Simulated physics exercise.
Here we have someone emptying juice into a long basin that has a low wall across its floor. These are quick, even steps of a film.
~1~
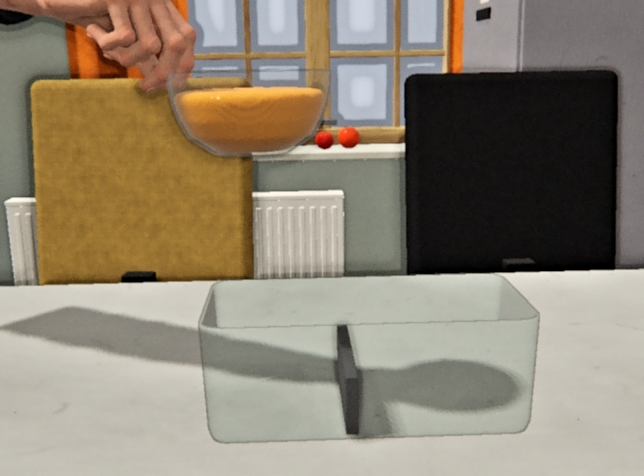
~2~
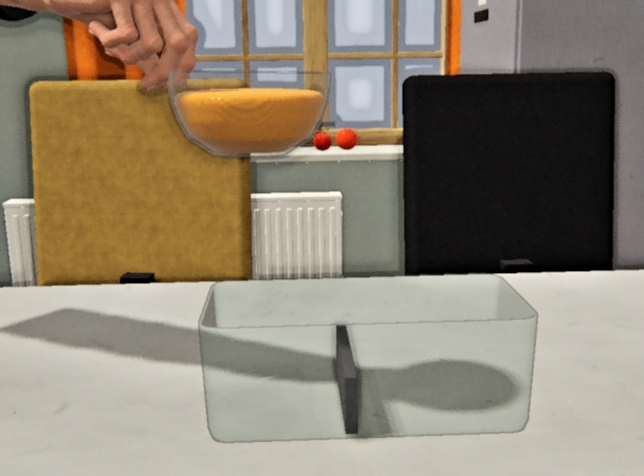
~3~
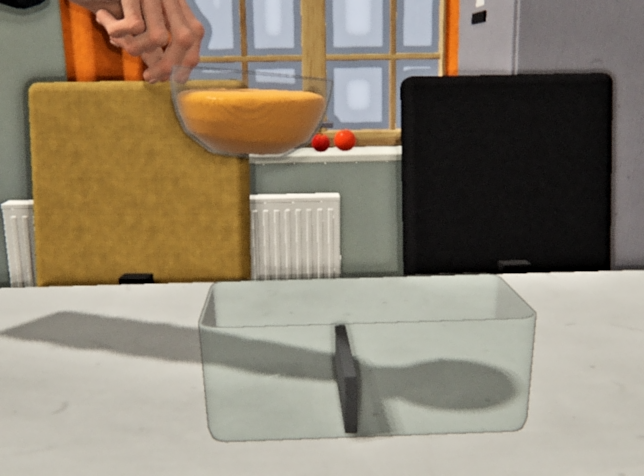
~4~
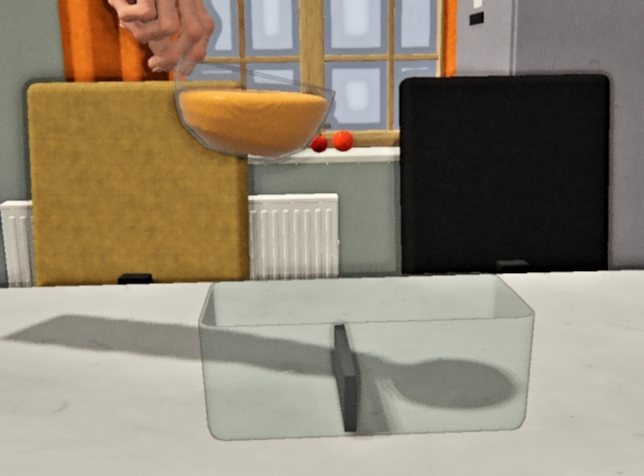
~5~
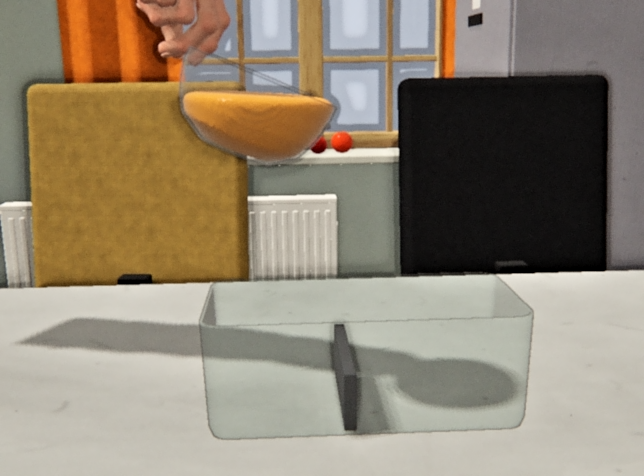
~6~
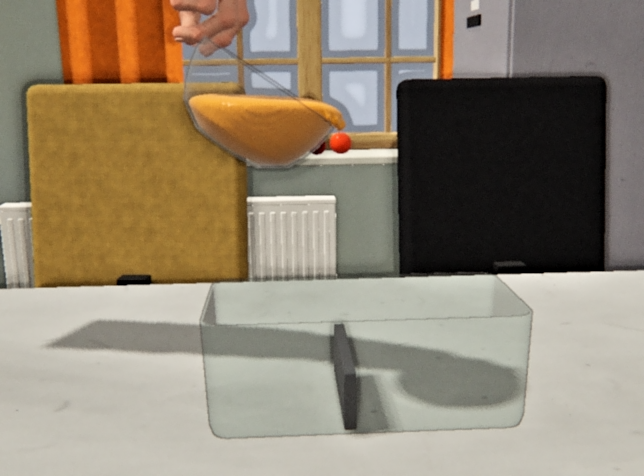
To begin with, a hand holds a clear bowl of orange juice level above a long, see-through basin with a low dark wall across its floor. The hand then tilts the bowl steadily to the right, its right rim dipping, until the juice reaches that rim and a little begins passing over it.
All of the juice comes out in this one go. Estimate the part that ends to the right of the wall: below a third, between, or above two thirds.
In the end above two thirds is right of the wall.
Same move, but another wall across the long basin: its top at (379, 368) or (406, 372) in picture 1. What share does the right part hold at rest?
Roughly 60 per cent, and 35 per cent.
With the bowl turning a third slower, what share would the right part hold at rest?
It comes to 90 per cent or so.
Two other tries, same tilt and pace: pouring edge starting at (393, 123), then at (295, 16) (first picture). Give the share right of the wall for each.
In turn 95 and 70 in a hundred.
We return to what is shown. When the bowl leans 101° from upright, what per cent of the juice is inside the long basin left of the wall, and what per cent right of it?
Some 0 per cent left and 40 right.
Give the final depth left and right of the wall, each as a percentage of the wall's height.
Near 10 on the left, 40 on the right.
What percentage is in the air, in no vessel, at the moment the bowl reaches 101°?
Roughly 45 in a hundred.
A moment on, the bowl is tipped right over and 12 per cent is still to pour, 0 is left of the wall and 41 right of it.
Next, the bowl is tipped right over and 0 per cent is still to pour, 15 is left of the wall and 80 right of it.
Then the bowl is tipped right over and 0 per cent is still to pour, 17 is left of the wall and 81 right of it.
Later the bowl is tipped right over and 0 per cent is still to pour, 17 is left of the wall and 81 right of it.
Finally, 17 per cent lies left of the wall, 81 right of it and 2 outside.
